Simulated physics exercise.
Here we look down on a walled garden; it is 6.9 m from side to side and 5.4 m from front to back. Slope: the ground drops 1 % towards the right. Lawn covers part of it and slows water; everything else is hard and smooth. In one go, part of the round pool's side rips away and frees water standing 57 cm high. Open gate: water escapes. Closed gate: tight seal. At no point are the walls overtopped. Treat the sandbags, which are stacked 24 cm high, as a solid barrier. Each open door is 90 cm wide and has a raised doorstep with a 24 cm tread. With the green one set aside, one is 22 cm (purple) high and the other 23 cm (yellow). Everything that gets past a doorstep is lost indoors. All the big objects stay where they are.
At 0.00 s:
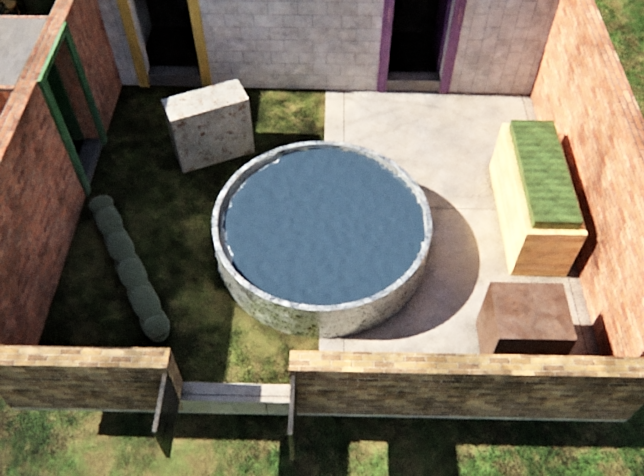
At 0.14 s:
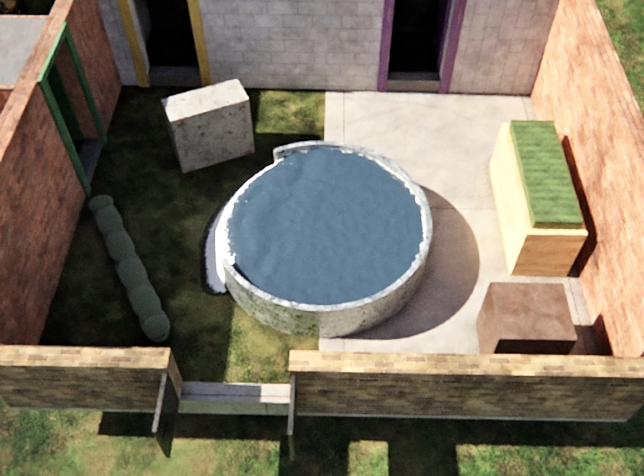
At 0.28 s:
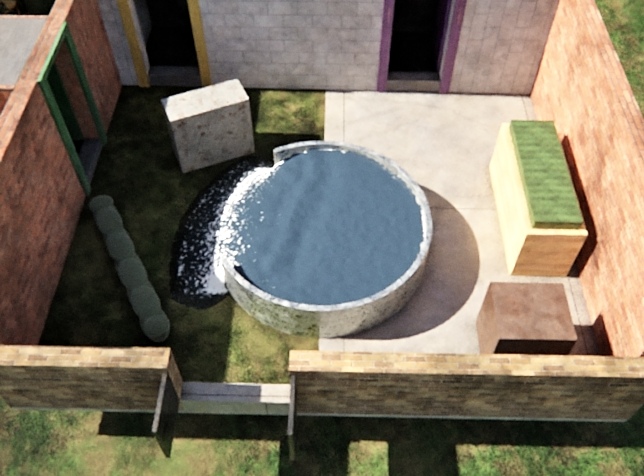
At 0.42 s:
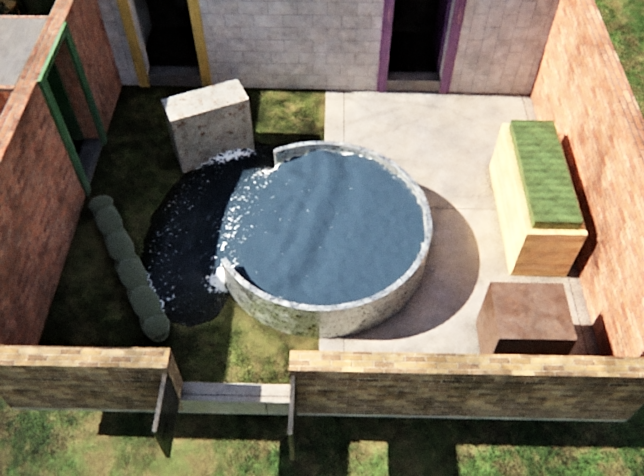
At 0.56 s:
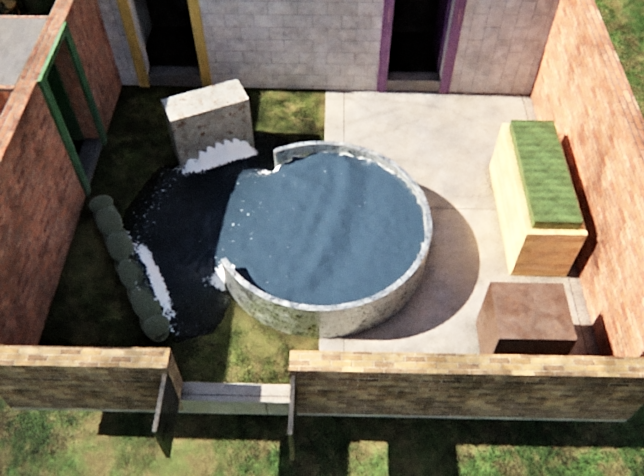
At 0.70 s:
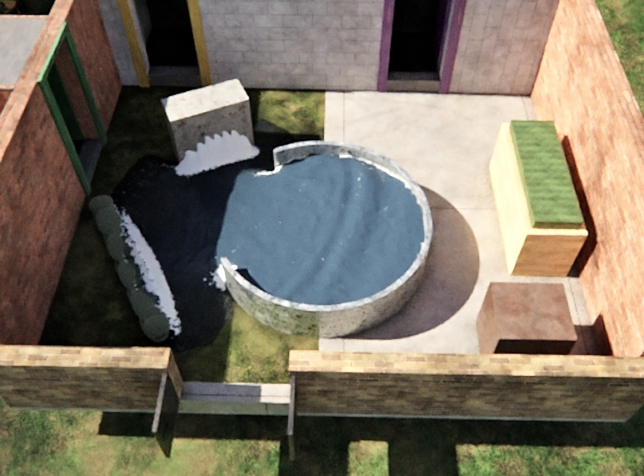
Water bursts from the left side of a round stone pool in a brick-walled garden, seen from a fixed view high above. A pale block stands behind the dark spill, a row of grey-green sandbags and a green doorway lie left, and a green-topped box and brown block sit right on paving. The water spreads left over the grass, foaming against the pale block, then along the sandbags.
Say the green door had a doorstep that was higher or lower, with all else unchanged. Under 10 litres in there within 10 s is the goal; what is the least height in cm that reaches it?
Close to 31 cm is just enough.
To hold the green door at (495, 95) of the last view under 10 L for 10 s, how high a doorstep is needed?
Roughly 15 cm.
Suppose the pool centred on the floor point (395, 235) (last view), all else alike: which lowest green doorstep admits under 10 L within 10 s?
About 24 centimetres.
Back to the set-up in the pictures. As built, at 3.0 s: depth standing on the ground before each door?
Door depths (cm): Green = 28, purple = 0, yellow = 24.
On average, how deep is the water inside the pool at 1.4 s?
The mean depth is about 38 cm.
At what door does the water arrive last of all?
The answer is the purple one.
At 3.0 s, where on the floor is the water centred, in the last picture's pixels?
Approximately (235, 216).
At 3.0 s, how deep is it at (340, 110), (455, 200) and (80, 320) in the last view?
In that order: 3, 0 and 5 cm.
After 1.4 s water covers 25 % of the floor, deepest (37 cm) near (147, 206); 26 cm at the green door, 1 litre in over its 16 cm doorstep.
After 3.0 s water covers 55 % of the floor, deepest (34 cm) near (121, 91); 28 cm at the green door, 116 litres in over its 16 cm doorstep.
After 10.0 s water covers 95 % of the floor, deepest (16 cm) near (585, 313); 7 cm at the green door, 154 litres in over its 16 cm doorstep.
At the green door as built, the water arrived by 1.1 s and peaked near 32 cm at 1.8 s.
Run again over the same 10 s with other heights there, 44 litres in over 25 cm, 4 litres over 34 cm. The limit of 10 litres is kept from about 31 cm up.
